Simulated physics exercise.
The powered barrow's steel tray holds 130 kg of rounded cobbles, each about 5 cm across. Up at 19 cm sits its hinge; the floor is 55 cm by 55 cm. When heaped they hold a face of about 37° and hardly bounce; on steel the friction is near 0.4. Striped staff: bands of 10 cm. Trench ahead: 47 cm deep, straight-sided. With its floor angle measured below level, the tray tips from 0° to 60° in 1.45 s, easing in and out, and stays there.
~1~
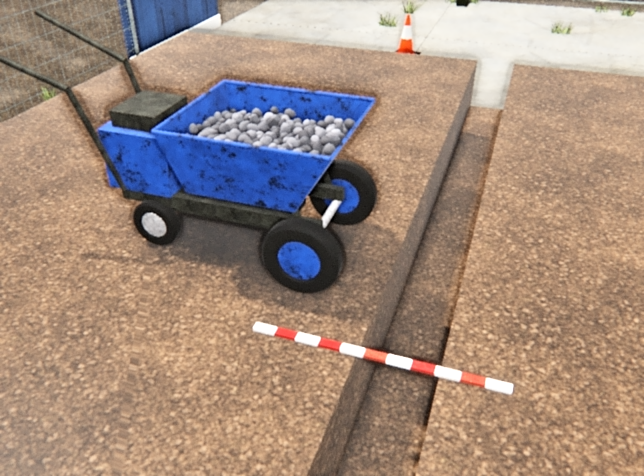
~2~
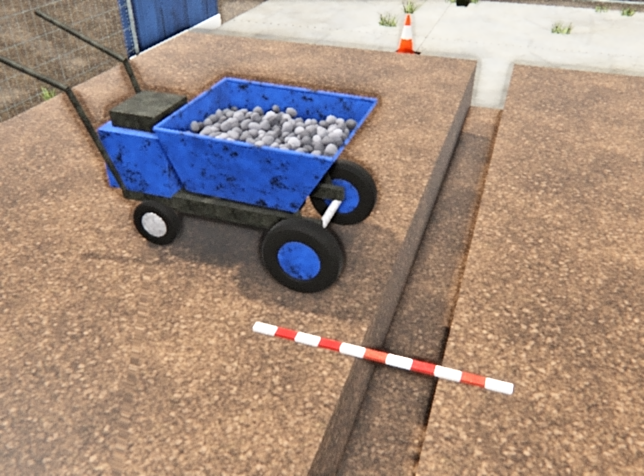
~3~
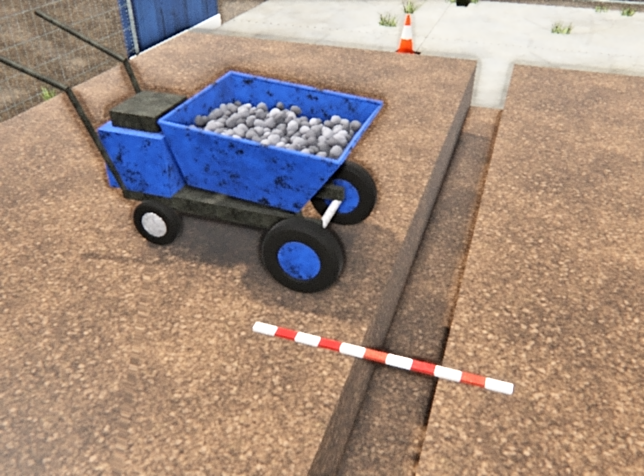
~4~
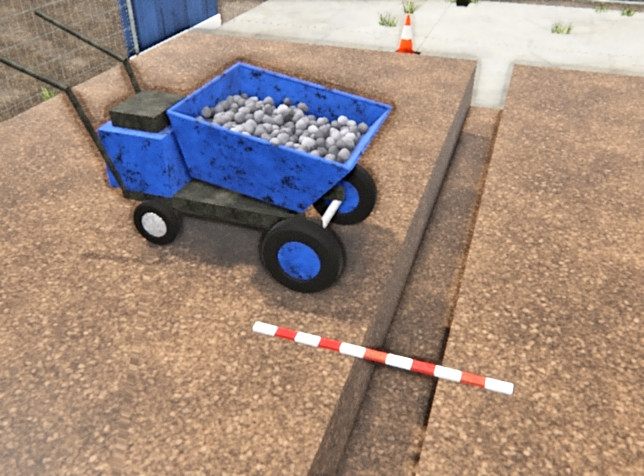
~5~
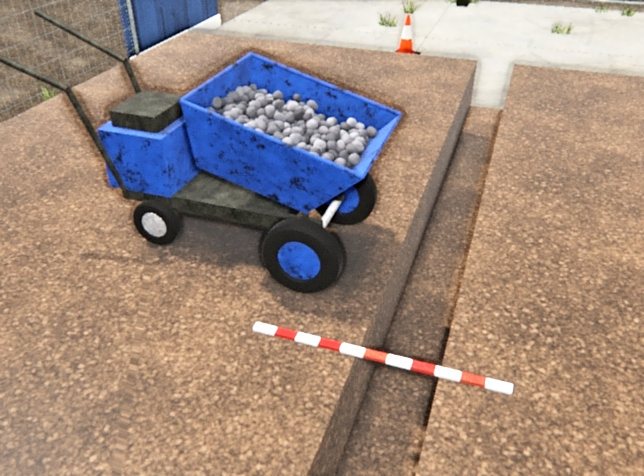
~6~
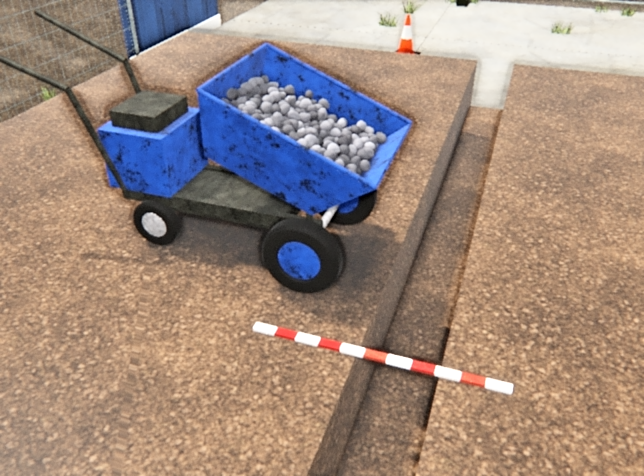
A blue tray of grey cobbles on a wheeled barrow tilts steadily down toward the right.
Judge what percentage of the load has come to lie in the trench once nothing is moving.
Roughly 23 in every hundred.
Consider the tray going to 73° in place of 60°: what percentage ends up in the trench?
Close to 60 per cent then.
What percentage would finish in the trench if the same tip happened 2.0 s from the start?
With that timing, about 30 per cent.
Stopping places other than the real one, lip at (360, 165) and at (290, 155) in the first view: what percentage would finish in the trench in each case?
It'd be around 10 per cent and after that around 40 per cent.
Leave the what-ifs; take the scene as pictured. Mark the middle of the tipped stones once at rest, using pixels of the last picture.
I'd point to around (439, 348).
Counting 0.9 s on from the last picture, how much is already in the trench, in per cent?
I'd put it near 5 per cent.
Then, 0.5 s after the last picture the floor is at 51°, 100 % in the tray; the foremost stones are at (403, 205).
Then, 0.9 s after the last picture the floor is at 60°, 92 % in the tray, 6 % in the trench, 2 % past the trench; the foremost stones are at (485, 277).
Then, 1.3 s after the last picture the floor is at 60°, 79 % in the tray, 10 % in the trench, 11 % past the trench; the foremost stones are at (551, 315).
Then, 3.2 s after the last picture the floor is at 60°, 62 % in the tray, 23 % in the trench, 14 % past the trench; the foremost stones are at (606, 336).
